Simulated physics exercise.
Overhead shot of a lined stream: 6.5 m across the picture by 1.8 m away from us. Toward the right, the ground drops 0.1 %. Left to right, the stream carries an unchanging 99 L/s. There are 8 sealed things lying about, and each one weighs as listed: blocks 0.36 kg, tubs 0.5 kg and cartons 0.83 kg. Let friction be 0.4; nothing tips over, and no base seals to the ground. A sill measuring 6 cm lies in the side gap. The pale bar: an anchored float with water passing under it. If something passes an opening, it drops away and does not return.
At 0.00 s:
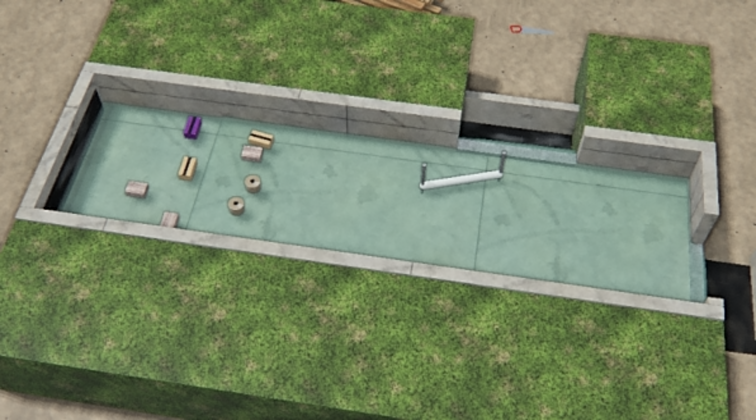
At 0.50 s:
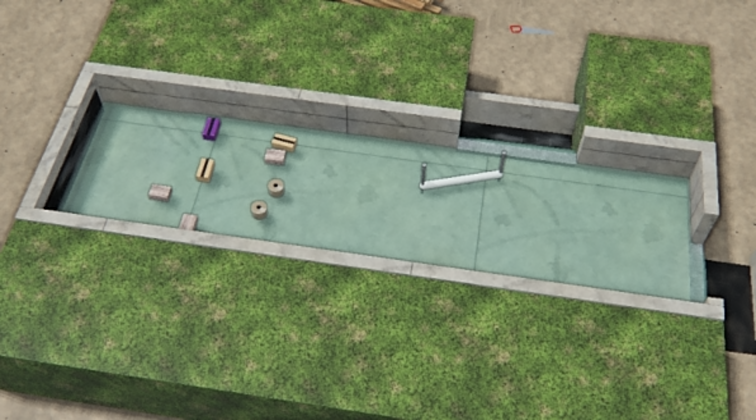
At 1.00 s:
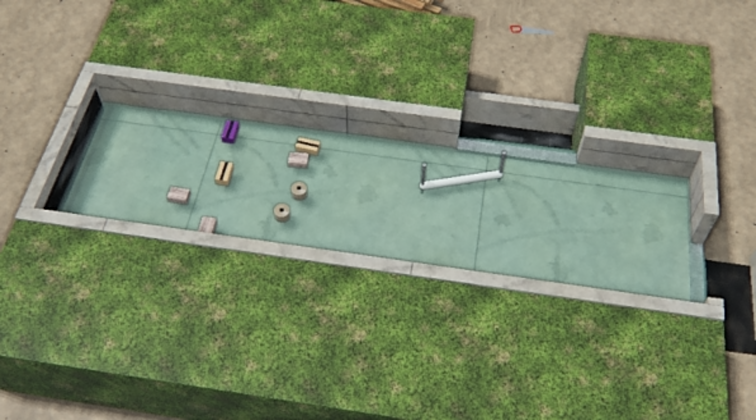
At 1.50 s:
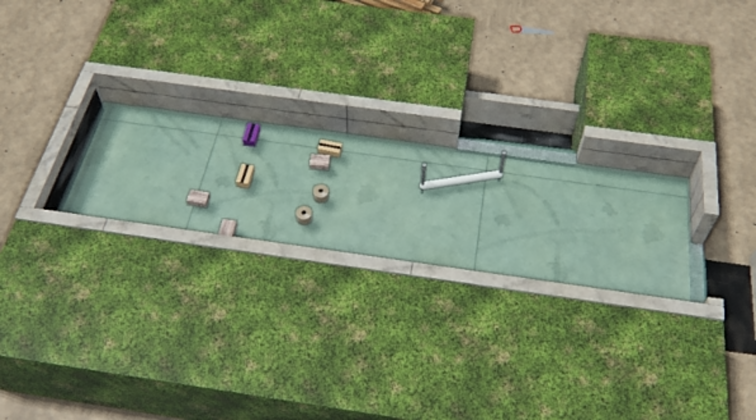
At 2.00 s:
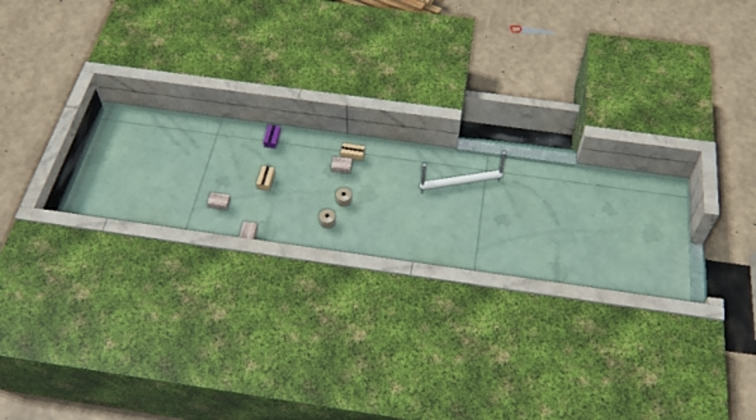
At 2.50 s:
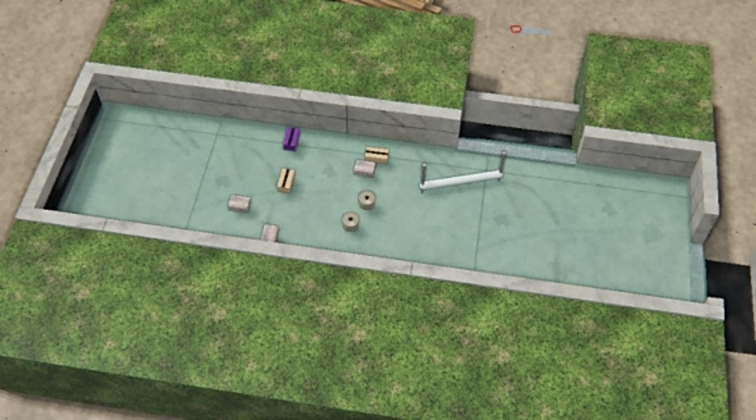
Small tubs and cartons, one of them purple, drifting slowly rightward together along a walled channel of water between grassy banks.
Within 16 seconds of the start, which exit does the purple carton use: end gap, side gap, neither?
Side opening.
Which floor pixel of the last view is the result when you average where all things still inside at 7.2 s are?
The centre is close to (519, 218).
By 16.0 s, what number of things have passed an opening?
I count 8 of them.
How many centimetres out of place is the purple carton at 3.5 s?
By that time, close to 150 cm.
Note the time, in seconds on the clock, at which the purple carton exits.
Near 7.5 s.
After 3.5 s the purple carton is near (336, 143), 1.6 m from its start, afloat; 0 of 8 are out; 8 afloat.
After 7.2 s the purple carton is near (515, 143), 3.5 m from its start, afloat; 1 of 8 are out; 7 afloat.
After 12.0 s the purple carton has gone out by the side gap; 5 of 8 are out; 3 afloat.
After 16.0 s the purple carton has gone out by the side gap; 8 of 8 are out; 0 afloat.
